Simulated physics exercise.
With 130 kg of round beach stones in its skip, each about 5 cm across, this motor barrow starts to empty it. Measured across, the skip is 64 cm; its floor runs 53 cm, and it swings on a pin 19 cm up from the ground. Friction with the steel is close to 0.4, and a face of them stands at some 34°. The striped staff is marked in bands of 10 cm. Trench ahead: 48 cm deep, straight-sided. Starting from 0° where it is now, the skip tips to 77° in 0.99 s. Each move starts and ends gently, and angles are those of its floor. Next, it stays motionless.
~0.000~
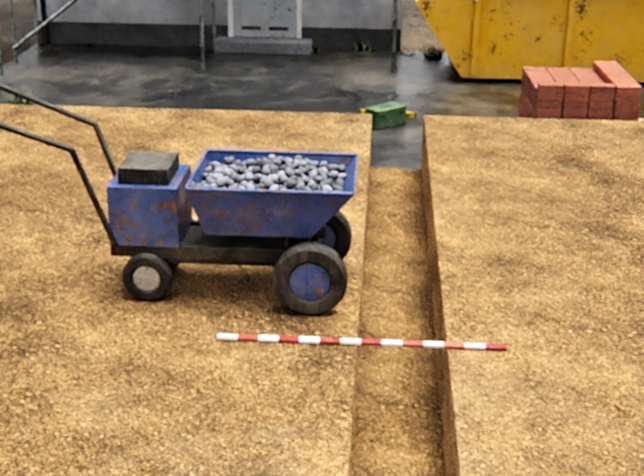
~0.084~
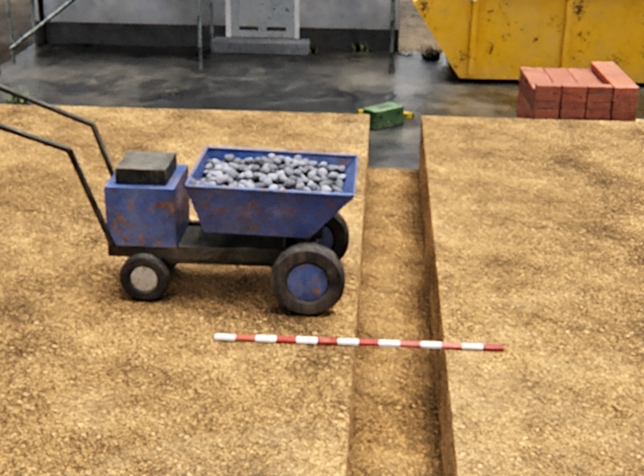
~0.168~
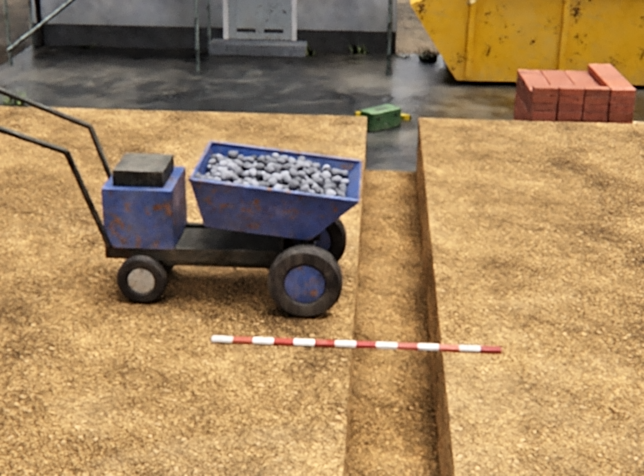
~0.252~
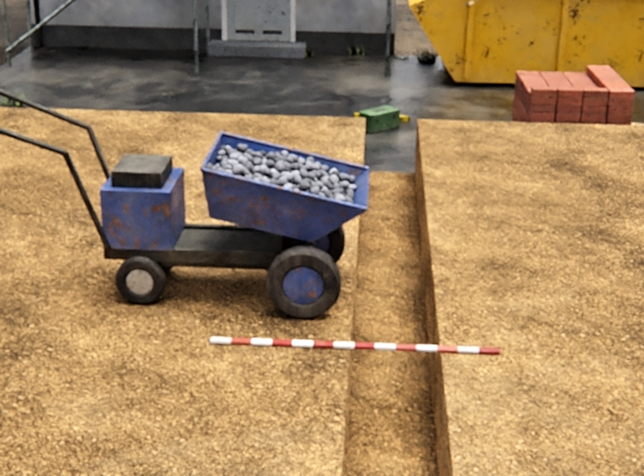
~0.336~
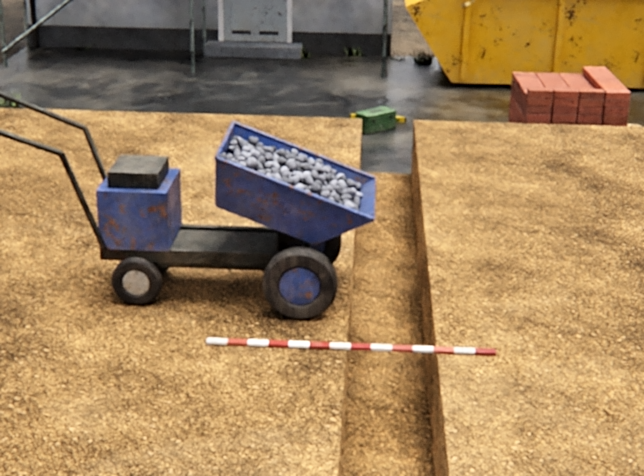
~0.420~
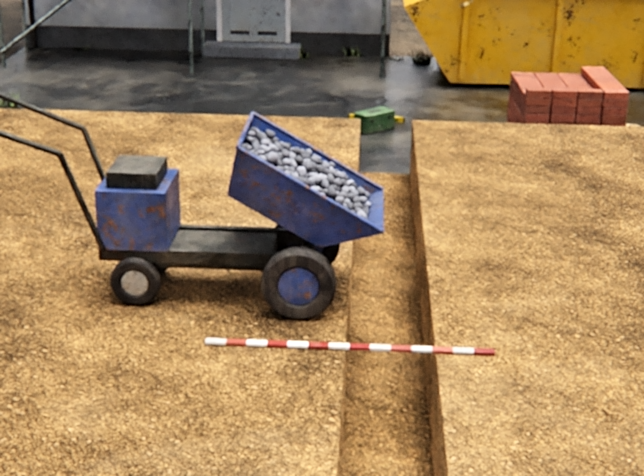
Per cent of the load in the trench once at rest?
About 53 %.
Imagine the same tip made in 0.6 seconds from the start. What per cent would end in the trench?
Then roughly 45 percent.
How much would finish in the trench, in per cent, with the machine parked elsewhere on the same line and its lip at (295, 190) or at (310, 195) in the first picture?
Roughly 100 per cent, then 100 per cent.
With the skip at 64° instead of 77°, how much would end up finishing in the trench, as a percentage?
In that case some 50 per cent.
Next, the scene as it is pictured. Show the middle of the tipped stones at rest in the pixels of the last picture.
Their middle lands near (423, 355).
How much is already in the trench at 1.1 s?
Around 30 per cent of it.
After 0.7 s the floor is at 65°; 99 % in the skip, 1 % in the trench; the foremost stones are at (414, 263).
After 1.1 s the floor is at 77°; 37 % in the skip, 29 % in the trench, 34 % past the trench; the foremost stones are at (517, 298).
After 1.4 s the floor is at 77°; 4 % in the skip, 47 % in the trench, 49 % past the trench; the foremost stones are at (634, 307).
After 3.4 s the floor is at 77°; 0 % in the skip, 53 % in the trench, 47 % past the trench; the foremost stones are past the picture's edge.
